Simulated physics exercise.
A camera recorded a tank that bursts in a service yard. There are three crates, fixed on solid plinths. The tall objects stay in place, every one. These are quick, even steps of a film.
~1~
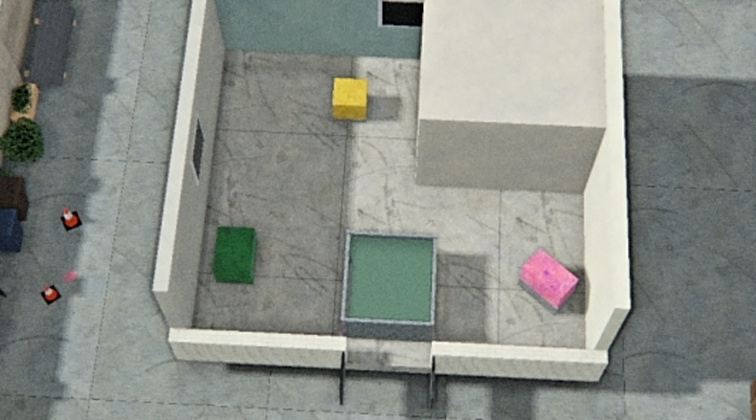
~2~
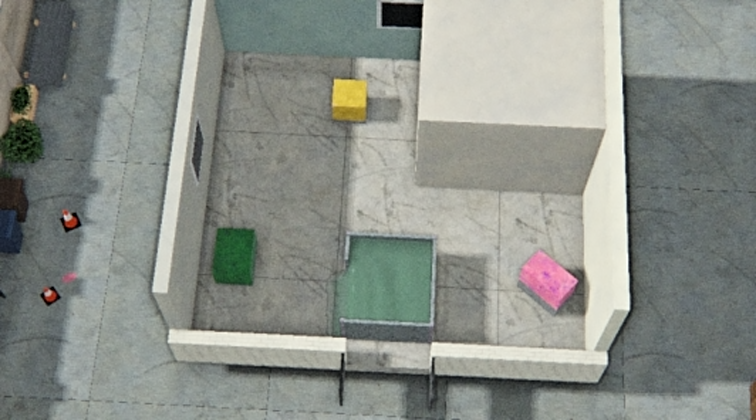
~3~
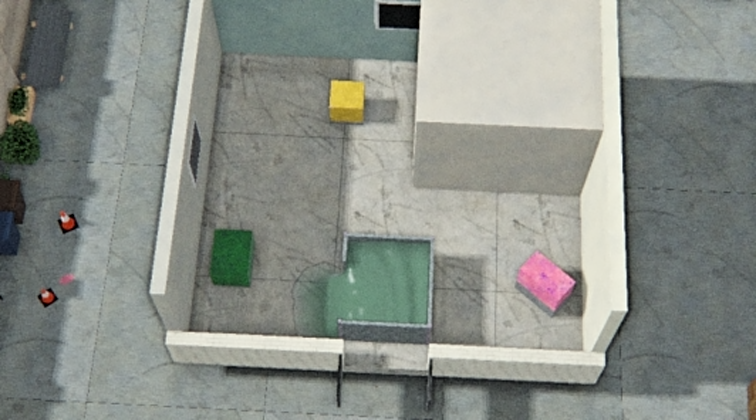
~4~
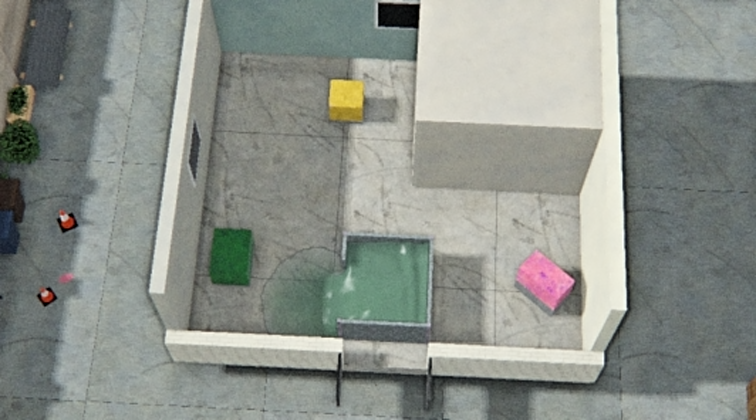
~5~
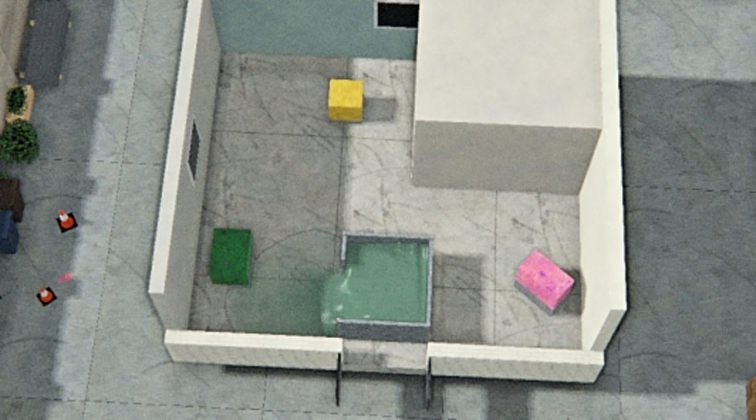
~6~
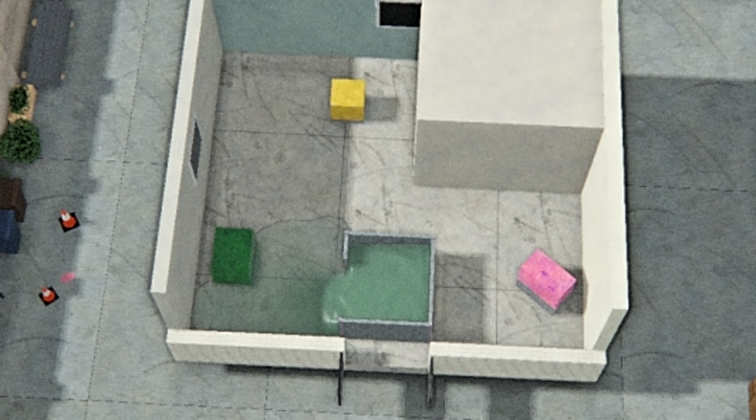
In a walled service yard with green, yellow and pink crates, a tank of still green water burst open on its left side, and water poured out and spread left across the ground.
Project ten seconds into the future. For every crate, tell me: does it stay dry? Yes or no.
Here is how it goes: The green crate, no, it gets wet; the yellow crate, no, it gets wet; the pink crate, yes, it stays dry.
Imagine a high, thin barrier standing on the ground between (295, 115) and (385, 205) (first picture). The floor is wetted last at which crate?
Crate marked pink.
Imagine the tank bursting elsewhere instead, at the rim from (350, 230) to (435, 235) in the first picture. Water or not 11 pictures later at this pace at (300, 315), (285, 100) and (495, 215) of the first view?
First spot unwetted, second drenched, third drenched.
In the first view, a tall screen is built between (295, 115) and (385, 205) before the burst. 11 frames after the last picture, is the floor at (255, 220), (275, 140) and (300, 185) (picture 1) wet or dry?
Taking the three spots in order: Soaked, soaked, soaked.
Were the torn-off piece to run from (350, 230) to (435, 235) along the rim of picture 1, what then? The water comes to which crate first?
First comes the crate marked yellow.
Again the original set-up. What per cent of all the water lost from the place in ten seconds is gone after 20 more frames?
Around 10 % of the total, roughly.
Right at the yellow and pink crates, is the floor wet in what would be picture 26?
Yellow: Flooded, pink: Unflooded.
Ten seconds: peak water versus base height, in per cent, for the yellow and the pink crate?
The first comes to 160 per cent and the second to 20 per cent.
A moment on, water covers 25 % of the floor; the green crate water round its plinth, the yellow crate not reached, the pink crate not reached.
Next, water covers 35 % of the floor; the green crate water round its plinth, the yellow crate not reached, the pink crate not reached.
Then, water covers 55 % of the floor; the green crate water round its plinth, the yellow crate water round its plinth, the pink crate not reached.
Later, water covers 75 % of the floor; the green crate water round its plinth, the yellow crate water round its plinth, the pink crate not reached.
In the end, water covers 90 % of the floor; the green crate was topped, the yellow crate was topped, the pink crate stayed above the water.
